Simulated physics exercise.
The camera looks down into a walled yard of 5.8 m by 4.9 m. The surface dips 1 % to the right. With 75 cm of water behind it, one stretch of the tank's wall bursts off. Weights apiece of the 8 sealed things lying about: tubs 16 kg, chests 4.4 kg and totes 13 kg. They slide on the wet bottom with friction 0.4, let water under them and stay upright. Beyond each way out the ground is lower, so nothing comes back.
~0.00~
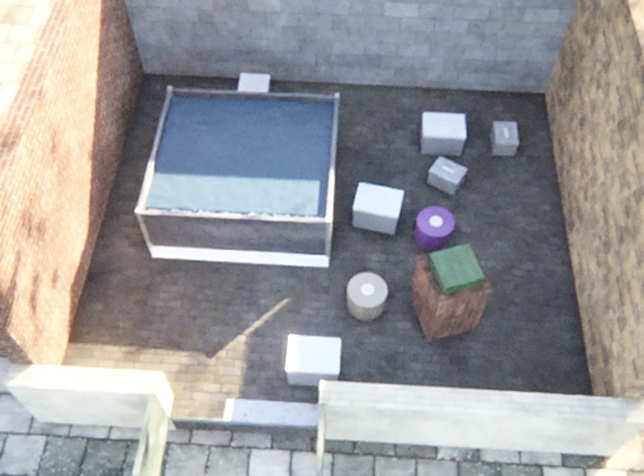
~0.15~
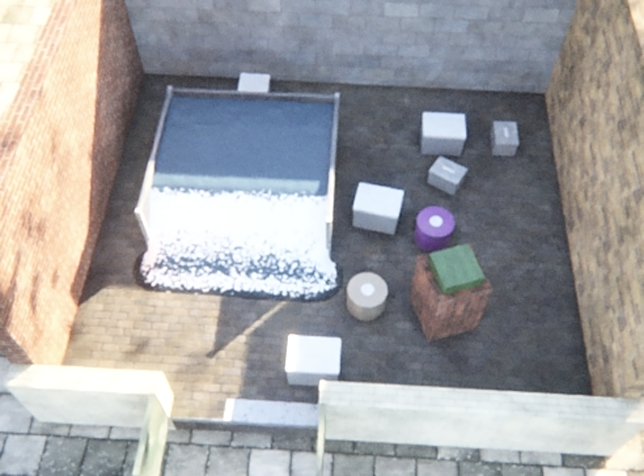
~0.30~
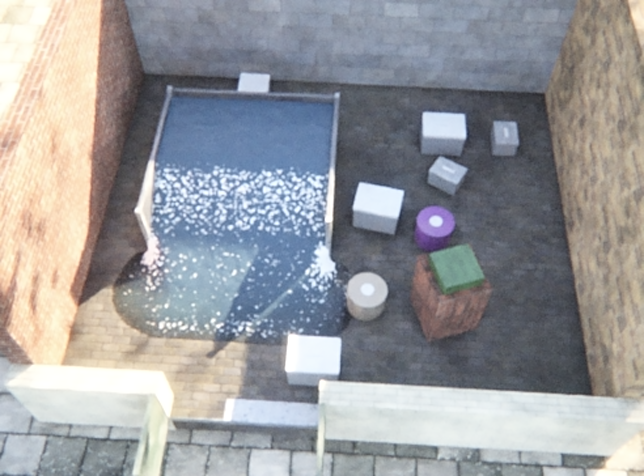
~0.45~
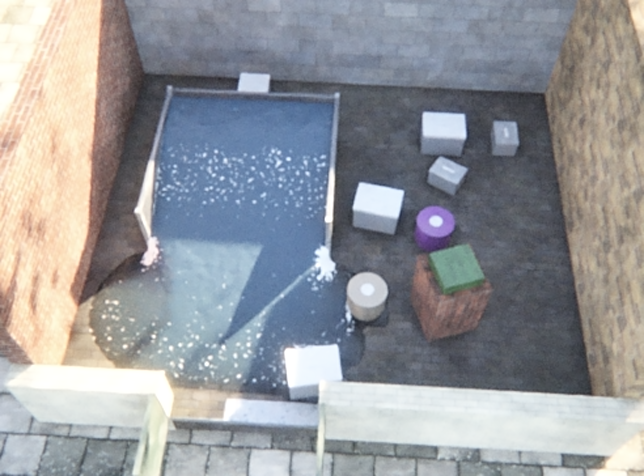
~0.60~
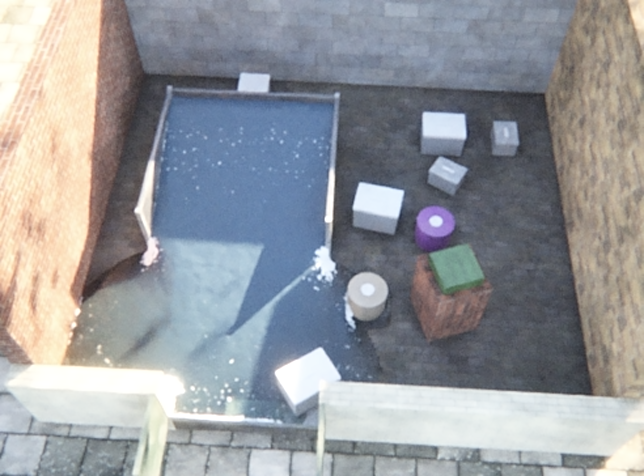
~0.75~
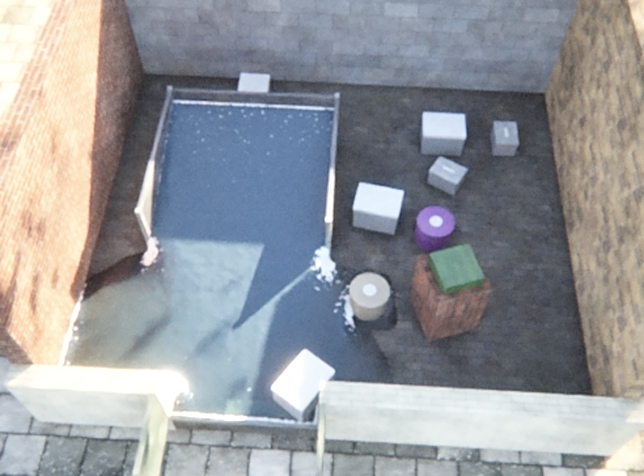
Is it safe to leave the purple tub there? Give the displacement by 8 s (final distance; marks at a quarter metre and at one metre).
Purple tub holds its place.
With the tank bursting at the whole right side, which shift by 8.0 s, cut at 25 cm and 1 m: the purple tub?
Then the purple tub travels far.
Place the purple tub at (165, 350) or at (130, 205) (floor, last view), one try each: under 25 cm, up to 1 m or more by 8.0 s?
In that order: It moves a short way; it gets carried off.
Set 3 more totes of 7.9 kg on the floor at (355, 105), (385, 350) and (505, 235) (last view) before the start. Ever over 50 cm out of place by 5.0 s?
In that order: Under, more, less.
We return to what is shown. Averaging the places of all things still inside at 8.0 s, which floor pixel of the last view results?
Near (437, 194).
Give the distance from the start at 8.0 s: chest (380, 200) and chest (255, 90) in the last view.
In turn: 10 cm, 300 cm.
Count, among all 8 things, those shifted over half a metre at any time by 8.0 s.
2 of them.
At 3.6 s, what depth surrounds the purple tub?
About 0 cm.
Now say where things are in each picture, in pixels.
The first picture shows the purple tub at (436, 222) rests on the ground; 4.0 m2 under water; 0 of 8 have shifted.
The second picture shows the purple tub at (436, 222) rests on the ground; 5.3 m2 under water; 0 of 8 have shifted.
The third picture shows the purple tub at (436, 222), on the bottom; water covers 6.9 m2; 0 of 8 have shifted.
The fourth picture shows the purple tub at (436, 222), on the bottom; 8.6 m2 under water; 1 of 8 have shifted.
The fifth picture shows the purple tub at (436, 222), on the bottom; water covers 10.1 m2; 1 of 8 have shifted.
The sixth picture shows the purple tub at (436, 222), on the bottom; water covers 10.4 m2; 1 of 8 have shifted.
After 1.6 s the purple tub is near (436, 222), 0.0 m from its start, aground; 1 of 8 are out; 0 afloat.
After 3.6 s the purple tub is near (436, 222), 0.0 m from its start, aground; 1 of 8 are out; 0 afloat.
After 5.6 s the purple tub is near (436, 222), 0.0 m from its start, aground; 1 of 8 are out; 2 afloat.
After 8.0 s the purple tub is near (436, 222), 0.0 m from its start, aground; 1 of 8 are out; 4 afloat.
